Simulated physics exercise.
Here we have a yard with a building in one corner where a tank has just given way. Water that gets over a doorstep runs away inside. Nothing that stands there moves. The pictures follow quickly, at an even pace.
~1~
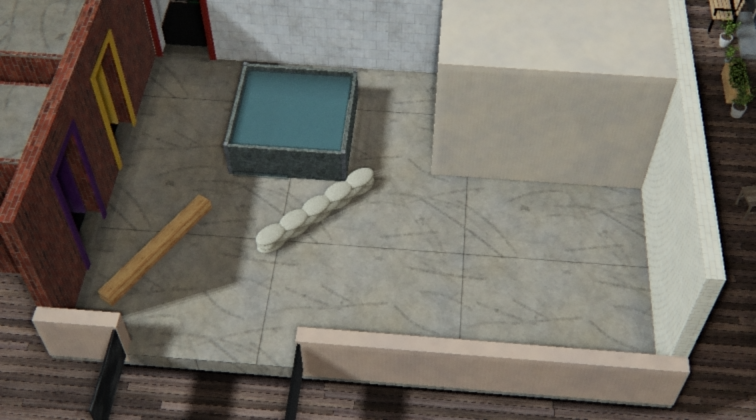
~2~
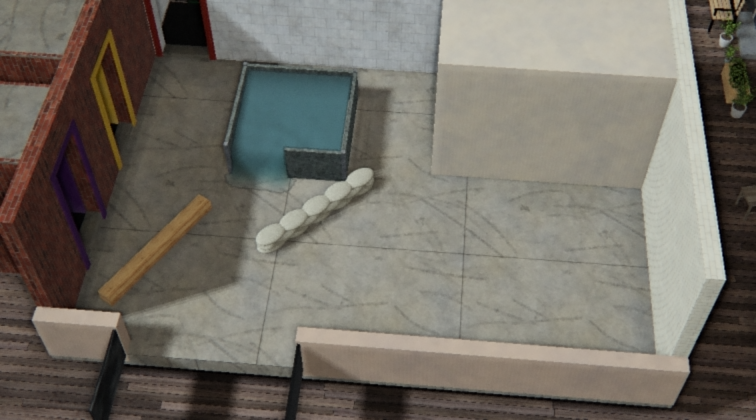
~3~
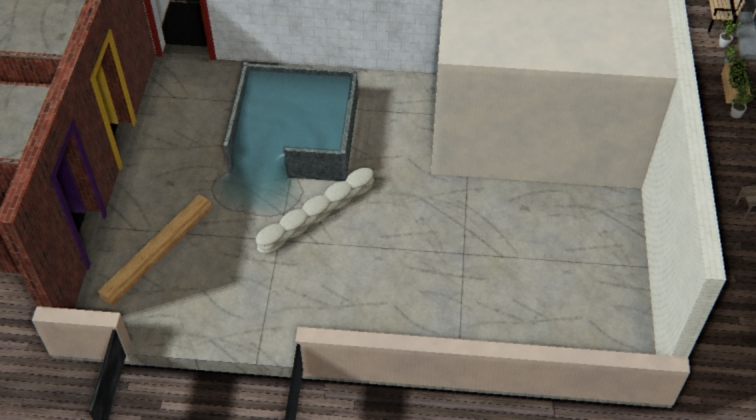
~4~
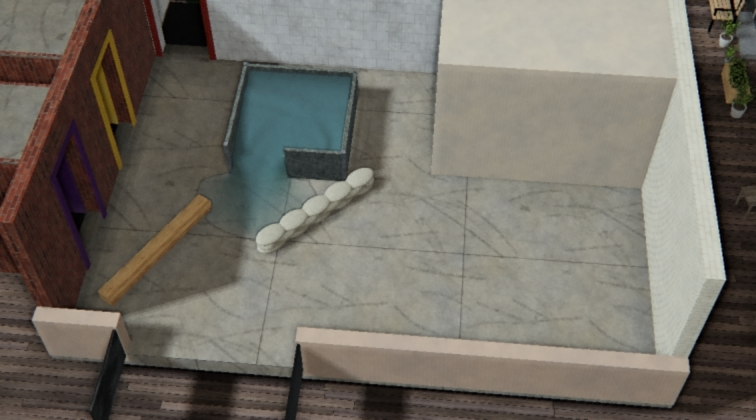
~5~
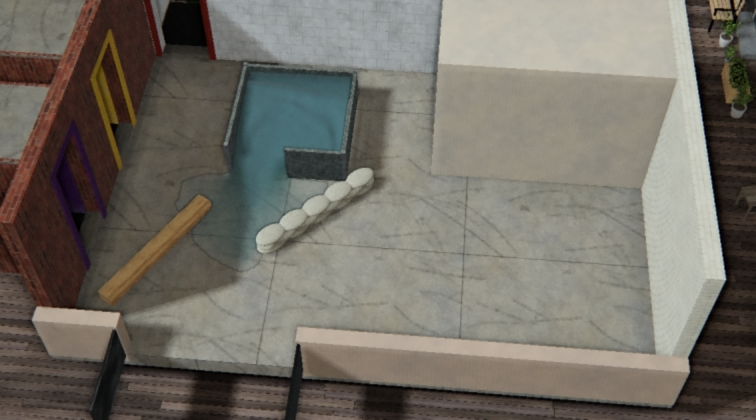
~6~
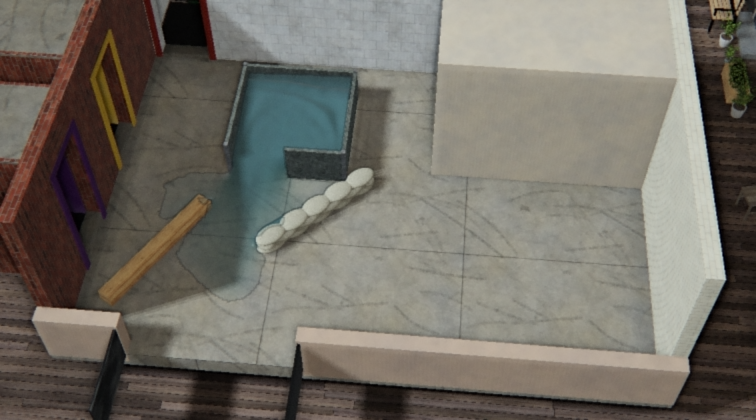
Water poured out through a gap in the front of a square open tank in the walled yard, then spread toward the viewer across the stone floor between a wooden beam and a row of white sacks.
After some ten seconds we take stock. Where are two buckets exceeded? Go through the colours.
One by one: The yellow door stays under that; the red door stays under that; the purple door stays under that.
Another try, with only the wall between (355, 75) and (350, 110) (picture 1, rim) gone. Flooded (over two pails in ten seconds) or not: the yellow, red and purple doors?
My reading: The yellow door lets less in; the red door lets more in; the purple door takes less.
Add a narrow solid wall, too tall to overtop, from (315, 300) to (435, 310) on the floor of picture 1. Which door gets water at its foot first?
That is the purple door.
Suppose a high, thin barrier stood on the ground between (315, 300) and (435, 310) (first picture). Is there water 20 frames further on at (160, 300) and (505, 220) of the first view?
As listed: Awash, free of water.
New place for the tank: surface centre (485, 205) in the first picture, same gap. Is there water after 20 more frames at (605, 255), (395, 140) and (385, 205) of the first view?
In turn: Flooded, no water, dry.
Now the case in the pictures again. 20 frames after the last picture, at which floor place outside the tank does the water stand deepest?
Close to (67, 335).
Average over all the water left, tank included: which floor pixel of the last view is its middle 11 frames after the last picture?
Roughly at (262, 176).
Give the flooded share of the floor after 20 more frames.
Close to 25 %.
A moment on, water covers 20 % of the floor; the yellow door not reached, the red door not reached, the purple door not reached.
Next, water covers 20 % of the floor; the yellow door not reached, the red door not reached, the purple door wet at the sill, nothing in.
Then, water covers 25 % of the floor; the yellow door wet at the sill, nothing in, the red door not reached, the purple door wet at the sill, nothing in.
Later, water covers 35 % of the floor; the yellow door wet at the sill, nothing in, the red door not reached, the purple door wet at the sill, nothing in.
In the end, water covers 40 % of the floor; the yellow door wet at the sill, nothing in, the red door under two buckets in, the purple door wet at the sill, nothing in.
